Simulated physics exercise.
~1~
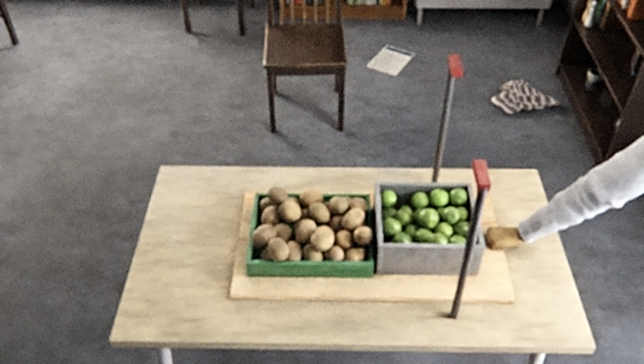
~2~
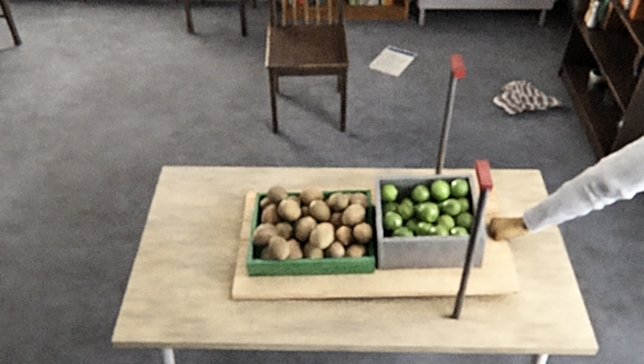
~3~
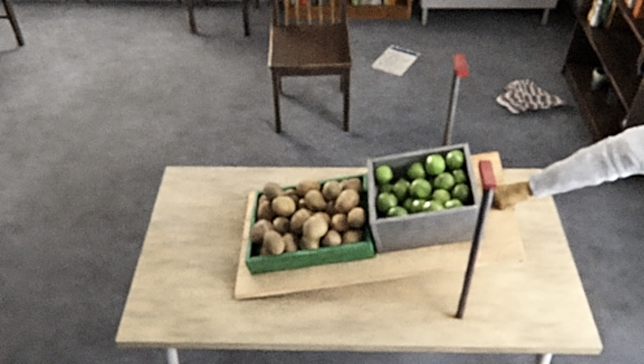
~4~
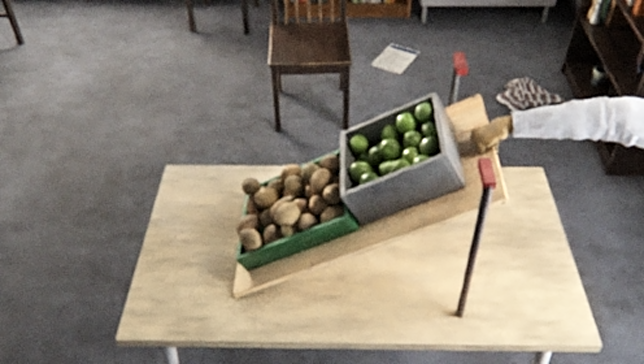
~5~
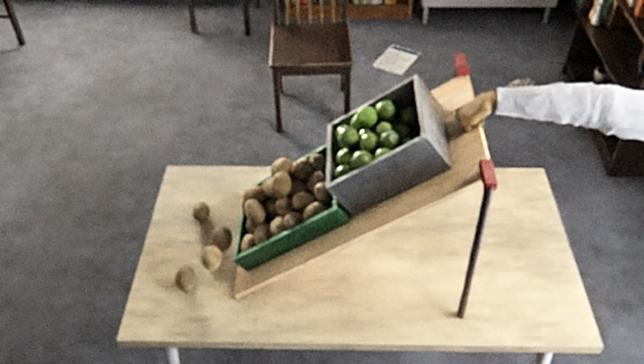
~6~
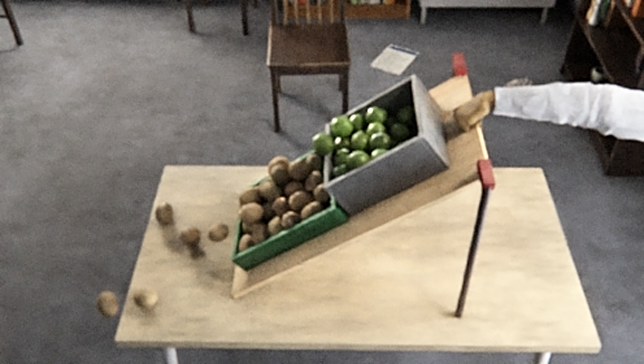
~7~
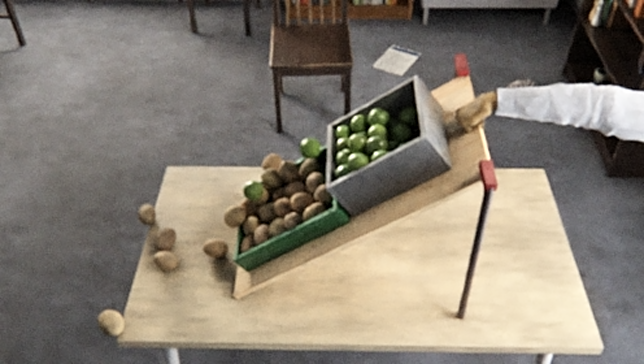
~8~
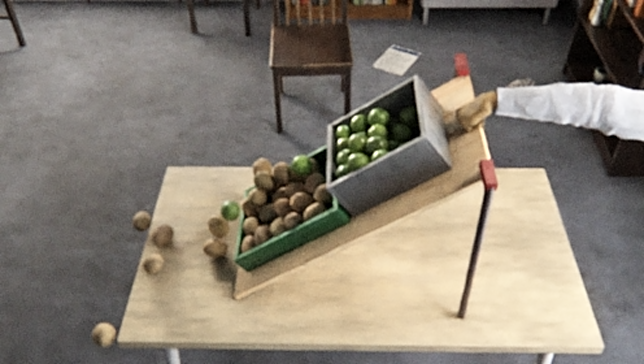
A board tilts up under a hand, and brown and green fruit spill left.
